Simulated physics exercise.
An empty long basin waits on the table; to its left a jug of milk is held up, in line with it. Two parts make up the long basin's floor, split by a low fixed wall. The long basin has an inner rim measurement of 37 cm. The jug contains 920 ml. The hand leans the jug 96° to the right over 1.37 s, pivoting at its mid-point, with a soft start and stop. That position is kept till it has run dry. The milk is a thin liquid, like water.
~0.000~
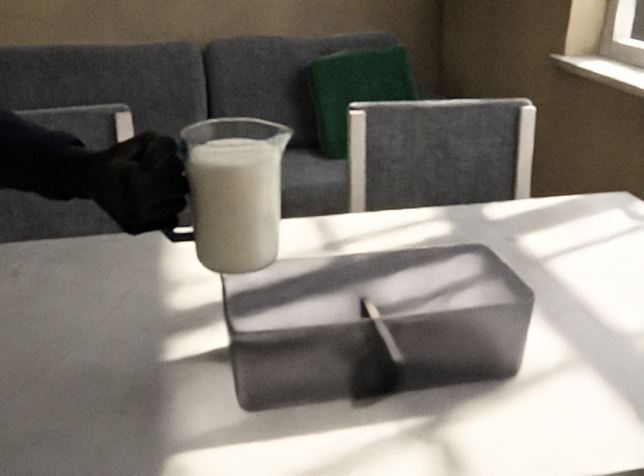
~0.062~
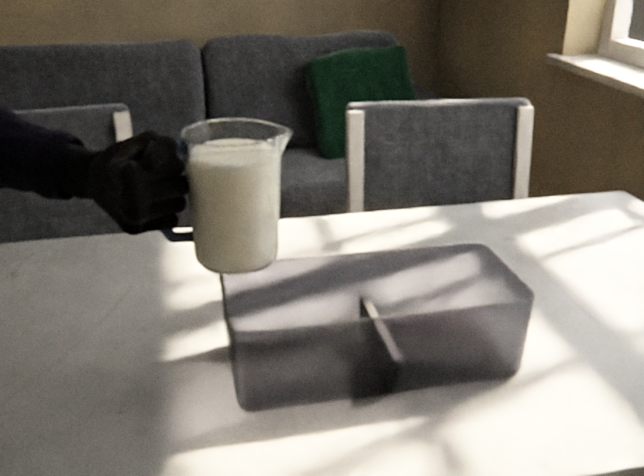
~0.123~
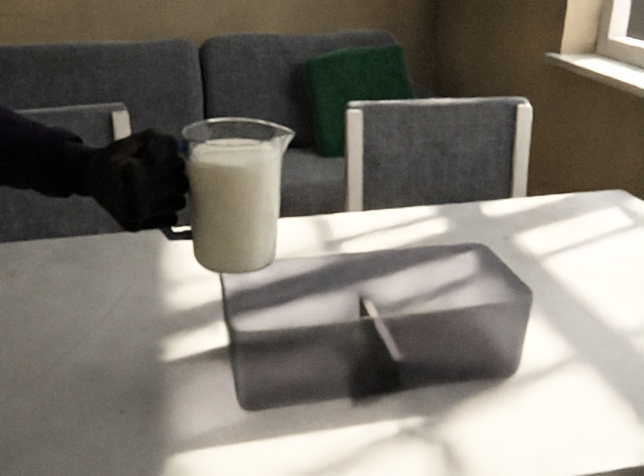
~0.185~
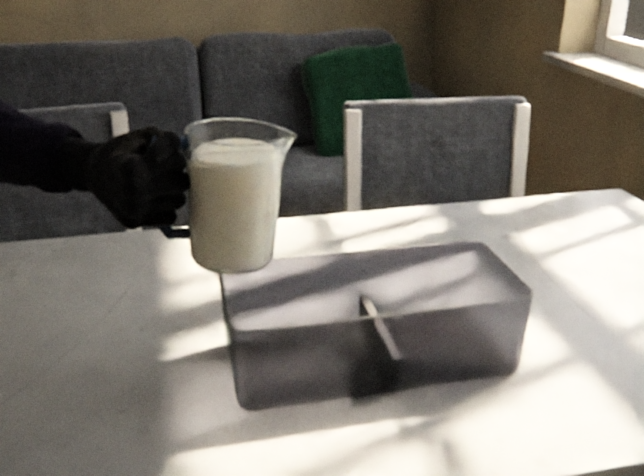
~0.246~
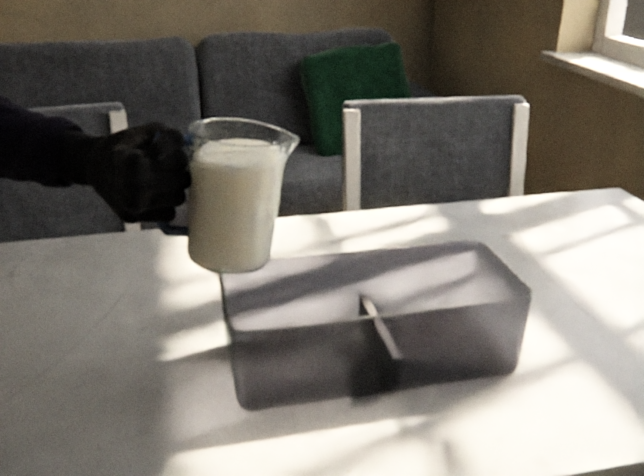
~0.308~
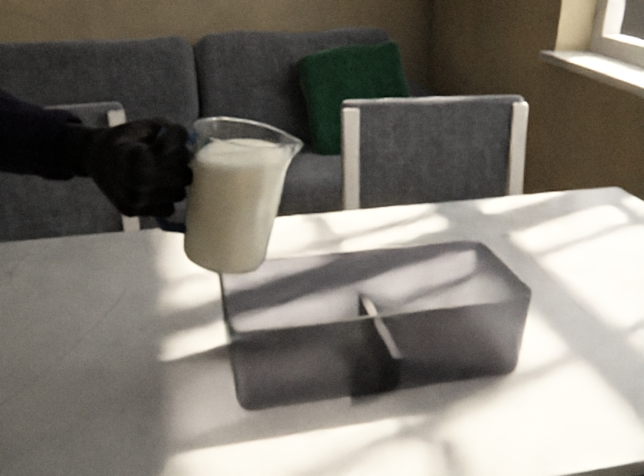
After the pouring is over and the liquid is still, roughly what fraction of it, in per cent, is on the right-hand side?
Roughly 18 out of 100 parts.
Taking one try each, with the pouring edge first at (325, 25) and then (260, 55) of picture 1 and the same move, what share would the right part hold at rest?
Respectively 95 and 5 %.
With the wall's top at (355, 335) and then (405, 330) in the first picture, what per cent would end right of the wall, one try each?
The first try gives 80 percent and the second 10 percent.
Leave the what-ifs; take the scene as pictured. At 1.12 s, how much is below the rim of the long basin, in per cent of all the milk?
About 34 %.
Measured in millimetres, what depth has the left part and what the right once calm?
Left part about 26 mm deep, right part about 6 mm deep.
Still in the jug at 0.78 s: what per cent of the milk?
About 88 percent.
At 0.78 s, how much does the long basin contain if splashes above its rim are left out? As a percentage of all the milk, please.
About 2%.
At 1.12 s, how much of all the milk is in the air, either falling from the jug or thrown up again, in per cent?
Around 14 percent of the liquid.
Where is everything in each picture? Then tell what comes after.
In the first frame, it leans 0°; its right rim is at (293, 130); the milk meets the walls at (186, 154) and (279, 147); the long basin's rim runs from (225, 299) to (509, 269); the wall's top is at (381, 327).
In the second frame, it leans 0°; its right rim is at (293, 130); the milk meets the walls at (186, 153) and (278, 148).
In the third frame, it leans 2°; its right rim is at (294, 132); the milk meets the walls at (187, 153) and (278, 148).
In the fourth frame, it leans 4°; its right rim is at (296, 134); the milk meets the walls at (188, 153) and (280, 148).
In the fifth frame, it leans 7°; its right rim is at (300, 137); the milk meets the walls at (193, 153) and (283, 149).
In the sixth frame, it leans 11°; its right rim is at (303, 142); the milk meets the walls at (194, 155) and (289, 148).
Then, 0.78 s in, the tilt is 58° and 89 per cent is still to pour, 2 is left of the wall and 0 right of it.
Then, 1.12 s in, the tilt is 88° and 50 per cent is still to pour, 23 is left of the wall and 12 right of it.
Then, 1.48 s in, the tilt is 96° and 11 per cent is still to pour, 65 is left of the wall and 17 right of it.
Then, 1.87 s in, the tilt is 96° and 1 per cent is still to pour, 78 is left of the wall and 18 right of it.
Finally, 80 per cent lies left of the wall, 18 right of it and 2 outside.
